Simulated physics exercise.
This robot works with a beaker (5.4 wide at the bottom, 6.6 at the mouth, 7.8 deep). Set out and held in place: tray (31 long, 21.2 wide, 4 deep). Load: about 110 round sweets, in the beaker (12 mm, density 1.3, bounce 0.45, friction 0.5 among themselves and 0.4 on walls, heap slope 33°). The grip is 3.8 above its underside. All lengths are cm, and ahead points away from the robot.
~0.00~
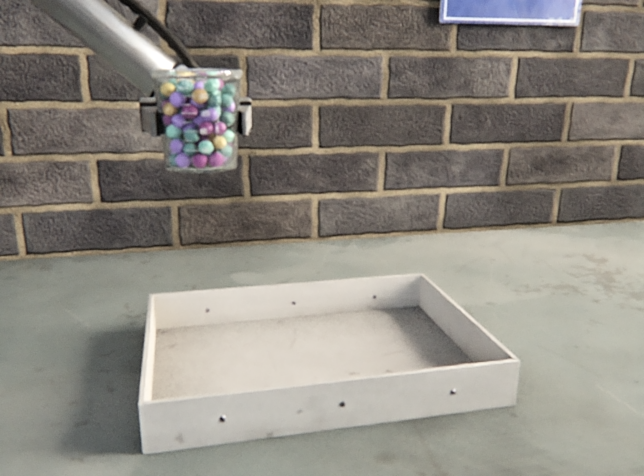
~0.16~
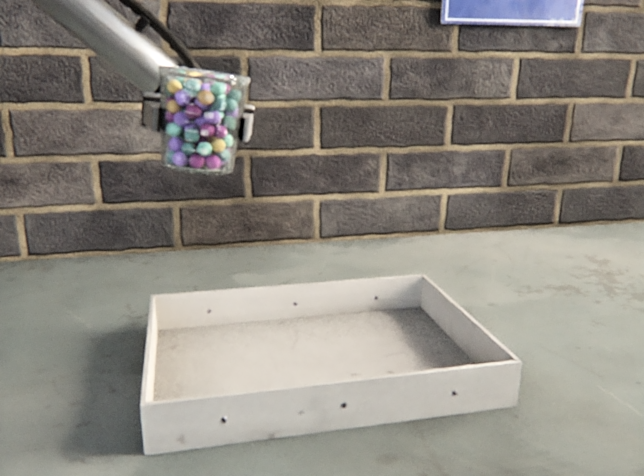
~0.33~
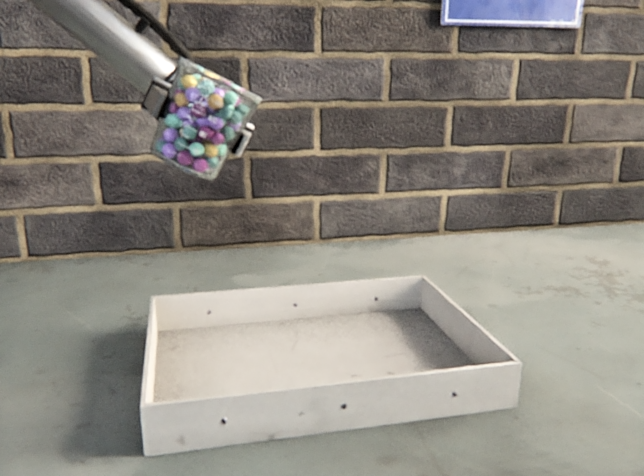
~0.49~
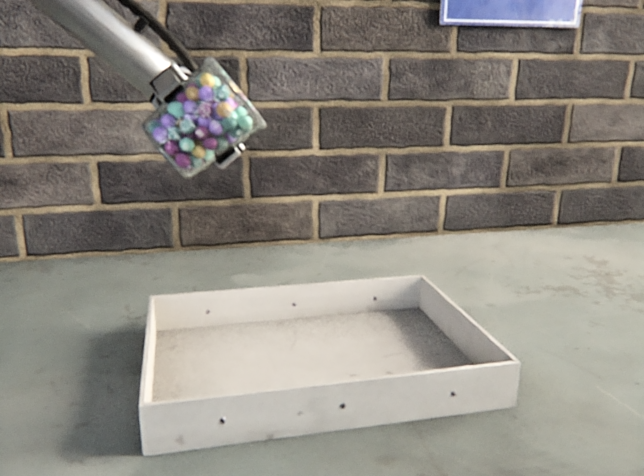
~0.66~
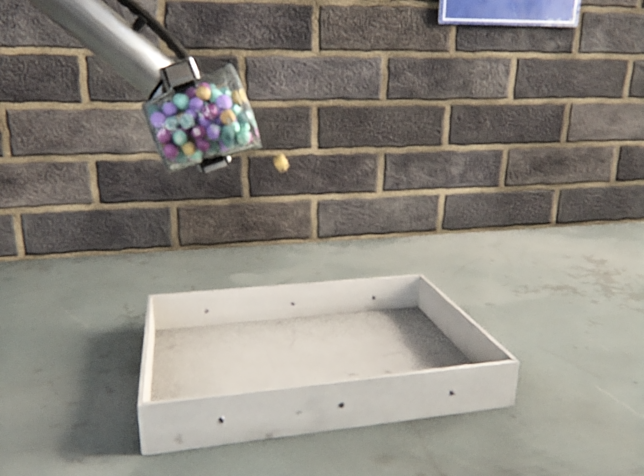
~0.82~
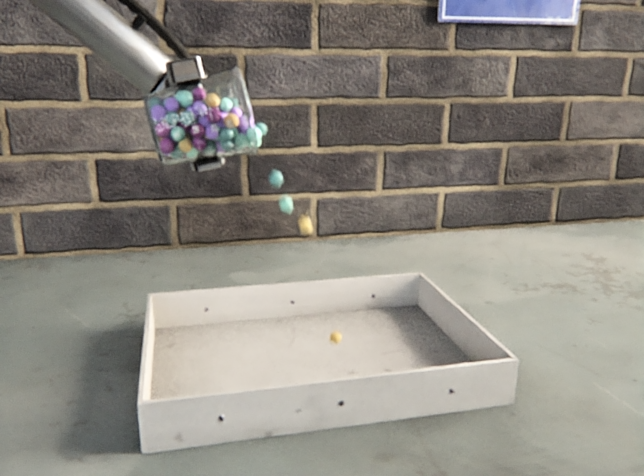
The video shows a robotic arm tilting a clear beaker of colorful round sweets to the right above a white rectangular tray, until a few sweets drop from it and a yellow one lands in the tray.
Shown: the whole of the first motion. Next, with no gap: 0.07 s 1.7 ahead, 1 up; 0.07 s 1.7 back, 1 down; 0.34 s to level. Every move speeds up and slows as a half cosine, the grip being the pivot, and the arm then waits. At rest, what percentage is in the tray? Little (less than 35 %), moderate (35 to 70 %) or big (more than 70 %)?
Answer: Moderate; 35 to 70 % of the round sweets finish in the tray.
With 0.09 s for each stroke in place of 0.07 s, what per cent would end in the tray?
In that case some 40 per cent.
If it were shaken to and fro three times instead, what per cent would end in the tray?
Then about 85 per cent.
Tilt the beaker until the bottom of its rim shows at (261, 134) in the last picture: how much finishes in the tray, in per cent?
Some 35 per cent.
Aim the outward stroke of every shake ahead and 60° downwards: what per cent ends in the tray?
Some 15 per cent.
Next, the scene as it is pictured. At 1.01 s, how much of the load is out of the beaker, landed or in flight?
Some 50 per cent.
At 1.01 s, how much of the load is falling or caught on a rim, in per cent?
Some 43 per cent.
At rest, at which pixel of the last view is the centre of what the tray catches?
At about (359, 351).
After 1.01 s, tilted 75° forward, highest piece 25 above the table; 57 in the beaker, 5 in the tray, 47 in flight or on a rim.
After 1.20 s, tilted 15° forward, highest piece 27 above the table; 59 in the tray, 47 in the beaker, 3 in flight or on a rim.
After 1.50 s, level, highest piece 25 above the table; 62 in the tray, 47 in the beaker.
After 2.55 s, level, highest piece 25 above the table; 62 in the tray, 47 in the beaker.
At rest, 62 in the tray, 47 in the beaker. That is 57 % in the tray.
